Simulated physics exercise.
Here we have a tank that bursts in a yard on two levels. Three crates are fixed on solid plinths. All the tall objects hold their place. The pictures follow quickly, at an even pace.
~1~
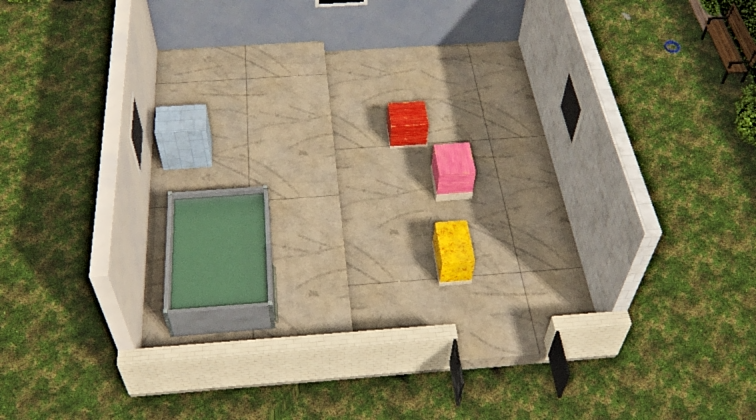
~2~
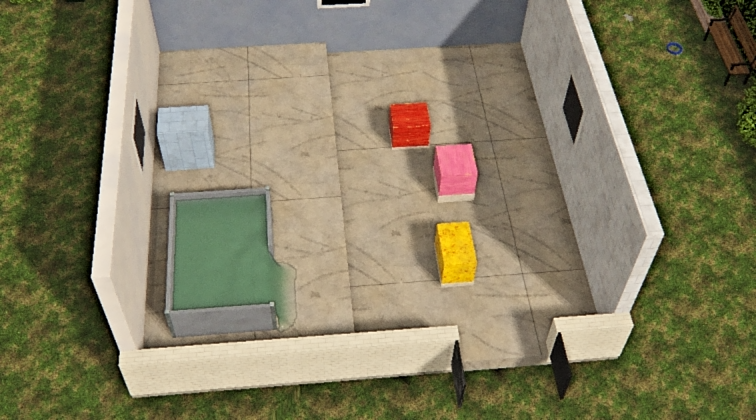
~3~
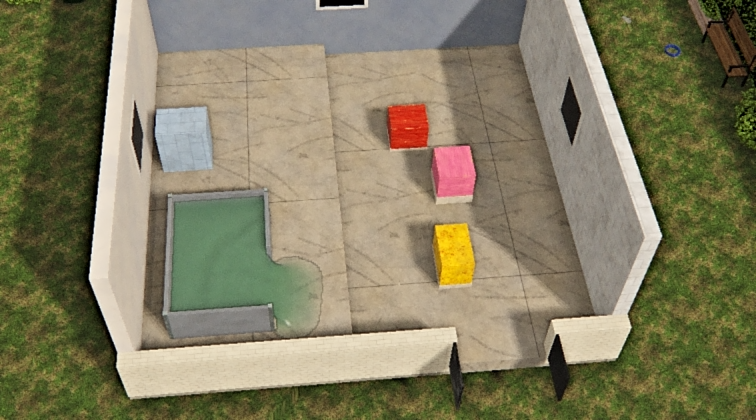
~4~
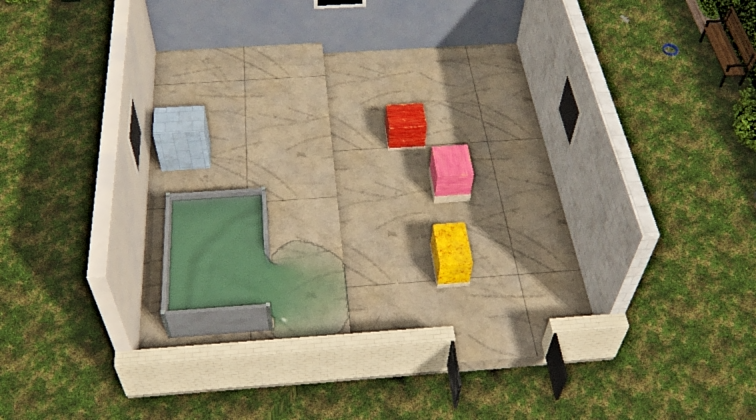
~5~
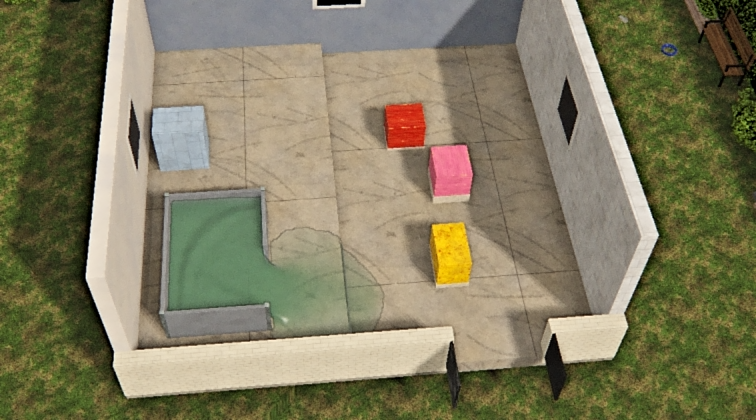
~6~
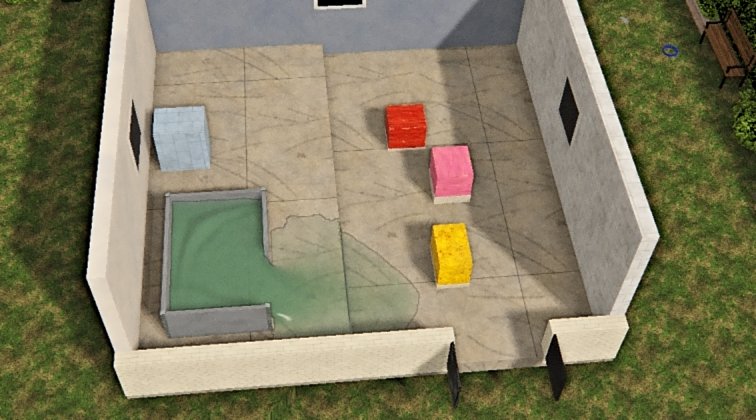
In a walled yard with a paved floor, an open grey tank of green water stands whole near four coloured blocks. The tank's right side opens near its front corner, and water pours through the gap. It fans out rightward across the paving in a widening, thinning sheet, while the blocks stay still.
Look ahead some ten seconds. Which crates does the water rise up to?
The pink crate escapes dry; the red crate is wetted; the yellow crate is wetted.
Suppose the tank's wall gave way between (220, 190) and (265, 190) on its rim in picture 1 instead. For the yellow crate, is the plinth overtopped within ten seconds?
The yellow crate keeps dry.
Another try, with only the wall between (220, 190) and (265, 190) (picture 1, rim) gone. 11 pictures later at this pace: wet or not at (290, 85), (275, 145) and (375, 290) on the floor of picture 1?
One after the other: Wet, covered, dry.
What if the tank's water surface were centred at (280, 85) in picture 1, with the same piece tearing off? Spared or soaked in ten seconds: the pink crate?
My reading: Pink crate is topped.
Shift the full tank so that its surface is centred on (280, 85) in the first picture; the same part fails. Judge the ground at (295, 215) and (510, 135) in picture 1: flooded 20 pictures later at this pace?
As listed: Clear, awash.
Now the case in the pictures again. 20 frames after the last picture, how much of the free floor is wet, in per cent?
Close to 35 %.
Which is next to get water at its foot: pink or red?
First comes the pink-painted one.
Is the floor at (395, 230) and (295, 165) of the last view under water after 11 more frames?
As listed: Awash, free of water.
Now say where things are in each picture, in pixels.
The open tank at (219, 250) is whole and still, in the first frame.
Water pours out at (271, 289) and has run to (281, 266), in the second frame.
The front is at (313, 268), out from the gap at (269, 292), in the third frame.
The front is at (344, 271), out from the gap at (267, 292), in the fourth frame.
Water pours out at (266, 292) and has run to (376, 288), in the fifth frame.
The front is at (414, 295), out from the gap at (267, 292), in the sixth frame.
A moment on, water covers 20 % of the floor; the pink crate not reached, the red crate not reached, the yellow crate water round its plinth.
Next, water covers 25 % of the floor; the pink crate water round its plinth, the red crate not reached, the yellow crate water round its plinth.
Then, water covers 35 % of the floor; the pink crate water round its plinth, the red crate water round its plinth, the yellow crate water round its plinth.
Later, water covers 60 % of the floor; the pink crate water round its plinth, the red crate water round its plinth, the yellow crate water round its plinth.
In the end, water covers 65 % of the floor; the pink crate stayed above the water, the red crate was topped, the yellow crate was topped.
